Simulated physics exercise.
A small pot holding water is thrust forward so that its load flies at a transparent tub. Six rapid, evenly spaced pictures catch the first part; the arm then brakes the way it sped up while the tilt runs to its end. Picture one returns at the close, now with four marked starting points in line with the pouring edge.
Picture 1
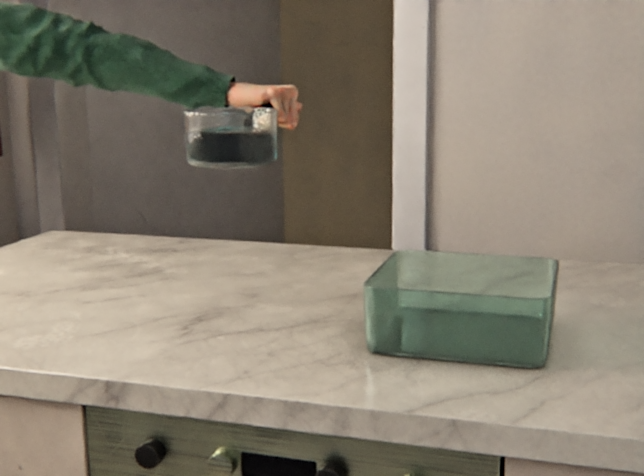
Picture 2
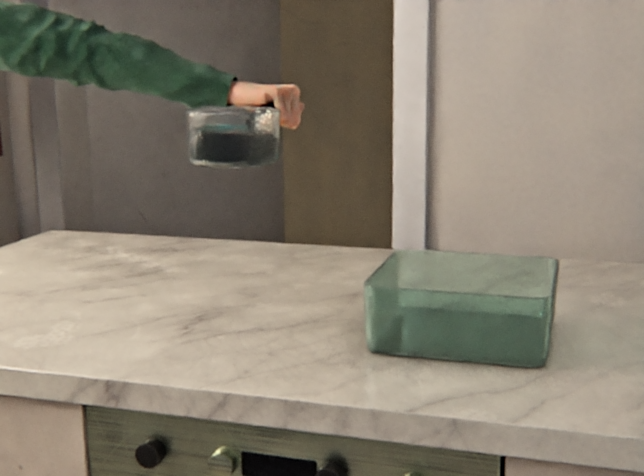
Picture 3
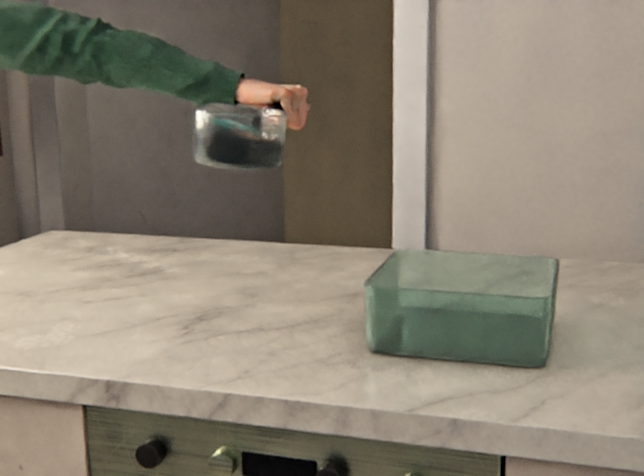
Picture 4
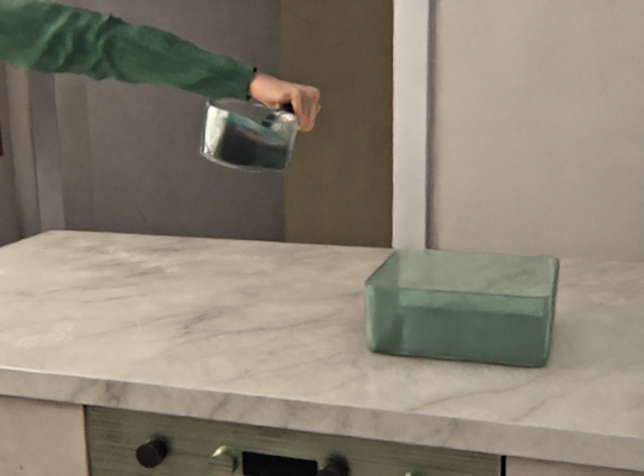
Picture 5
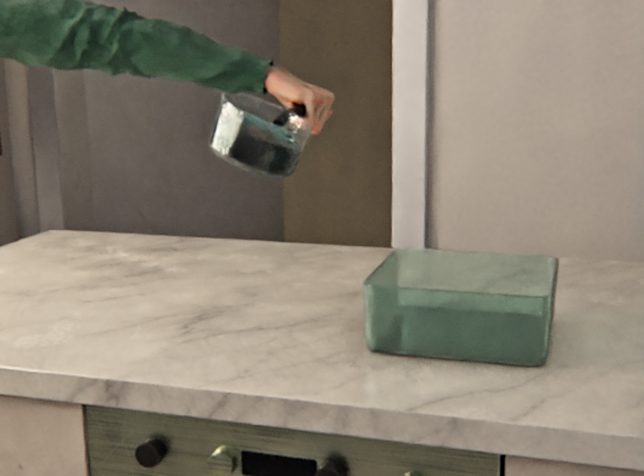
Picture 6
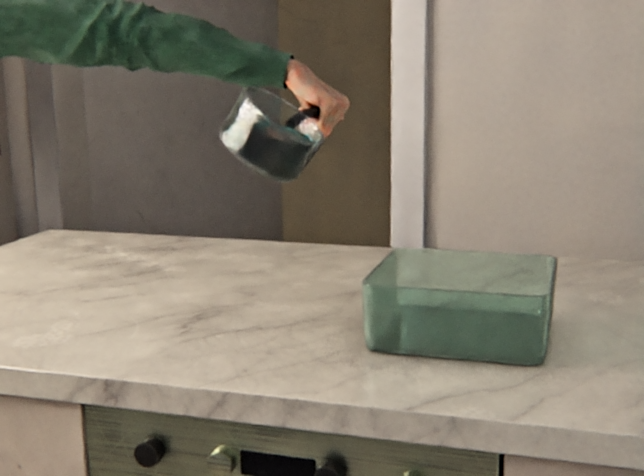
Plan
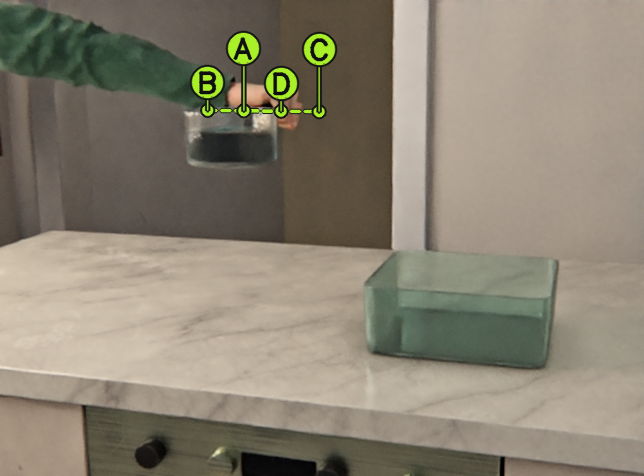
A green-sleeved arm holding a small glass pot of dark liquid moves slightly right, tilting it above a counter with a transparent tub.
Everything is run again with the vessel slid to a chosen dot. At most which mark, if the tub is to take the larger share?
It is A.
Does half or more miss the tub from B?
Yes.
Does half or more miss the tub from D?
No, not at all.
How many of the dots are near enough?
Three of the four.
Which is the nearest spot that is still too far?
The answer is B.
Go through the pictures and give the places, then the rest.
Upright, lip at (272, 111); tub from (366, 350) to (547, 367); nothing has left yet.
Upright, lip at (275, 111); nothing has left yet.
Tipped about 5°, lip at (283, 114); nothing has left yet.
Tipped about 13°, lip at (295, 121); nothing has left yet.
Tipped about 23°, lip at (308, 130); nothing has left yet.
Tipped about 36°, lip at (321, 141); nothing has left yet.
On the marked copy, A at (243, 110); B at (207, 110); C at (319, 111); D at (281, 111).
Choosing A, about 66 % lands in the tub, 23 % falls short and 11 % goes beside or beyond.
Choosing B, about 9 % lands in the tub, 89 % falls short.
Choosing C, about 77 % lands in the tub, 6 % falls short and 17 % goes beside or beyond.
Choosing D, about 78 % lands in the tub, 6 % falls short and 15 % goes beside or beyond.
